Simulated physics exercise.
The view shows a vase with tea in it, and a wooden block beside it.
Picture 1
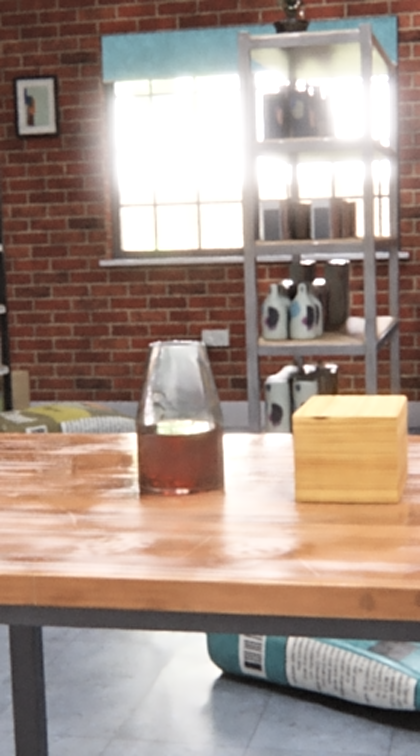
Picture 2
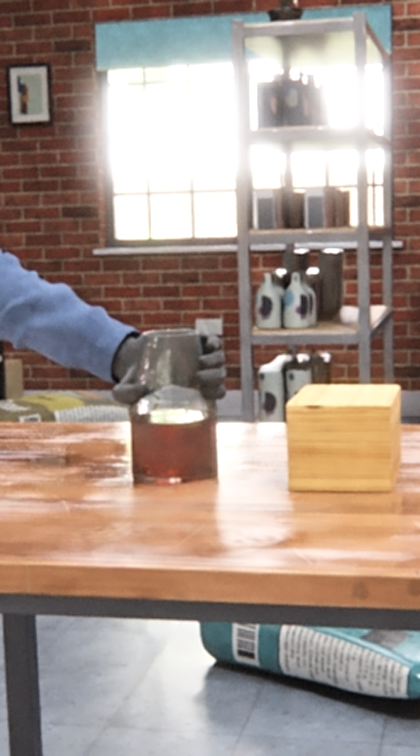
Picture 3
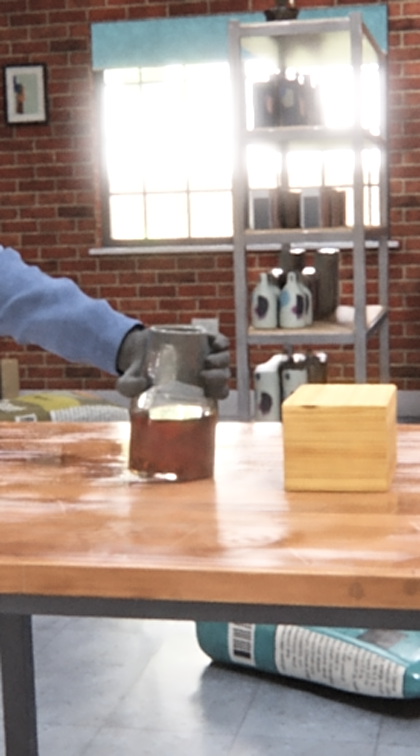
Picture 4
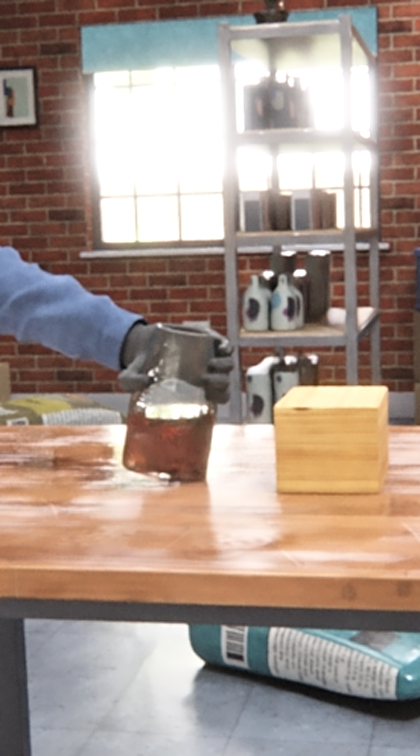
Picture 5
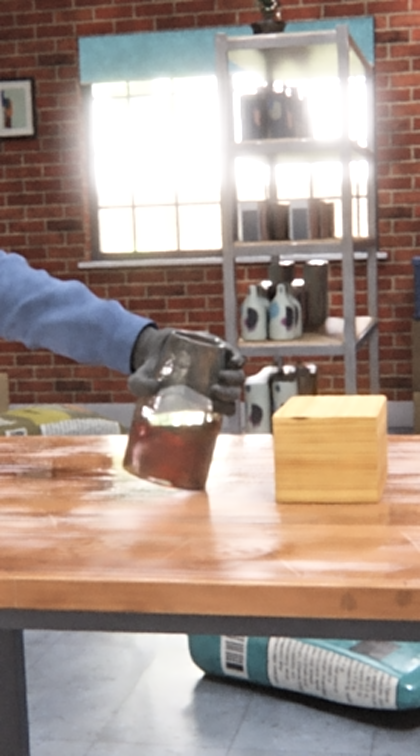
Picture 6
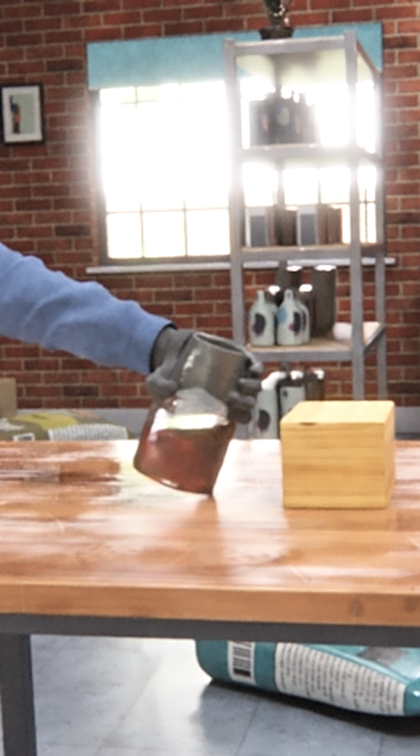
A gloved hand grasps a glass vase of reddish-brown liquid and tilts it toward a wooden block.
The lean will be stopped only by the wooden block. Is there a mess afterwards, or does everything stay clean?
Afterwards: No mess.
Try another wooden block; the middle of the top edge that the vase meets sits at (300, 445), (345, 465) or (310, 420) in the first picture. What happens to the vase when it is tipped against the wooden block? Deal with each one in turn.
Going through them one by one, I get a clean result, a mess and a clean result.
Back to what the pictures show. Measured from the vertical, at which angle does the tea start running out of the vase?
About 75°.
Next, the vase leans by about 35°; its rim is dry.
After that, the vase leans by about 45°; its rim is dry.
Finally, the vase leans by about 50°, against the wooden block; its rim is dry.
